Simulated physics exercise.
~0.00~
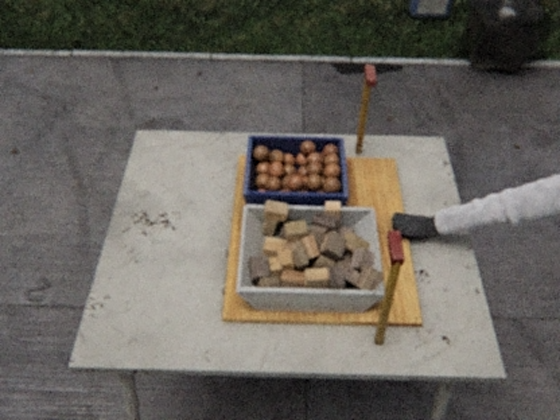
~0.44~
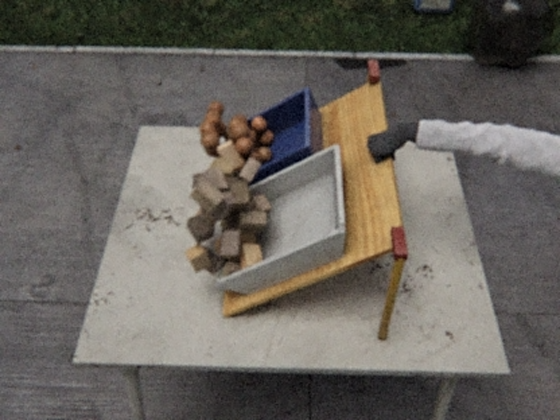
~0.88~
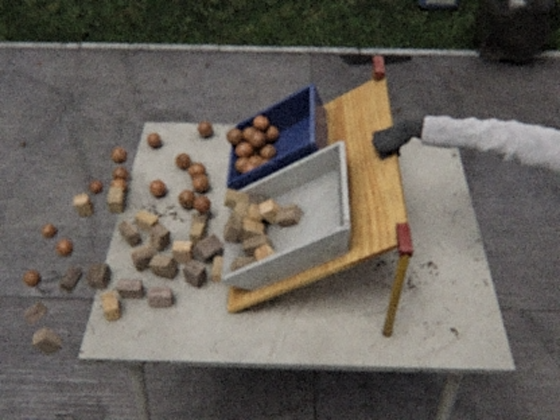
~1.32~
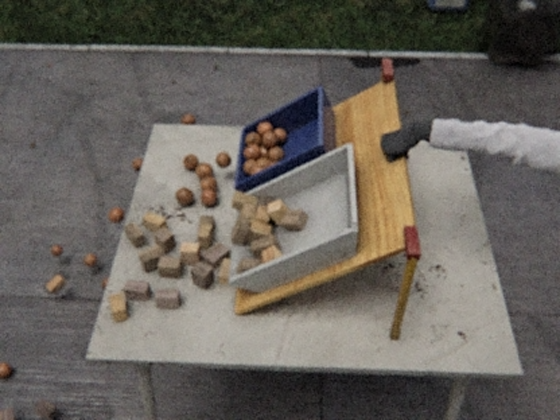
A gloved hand tilts a board of two crates, spilling wooden blocks and onions leftward.
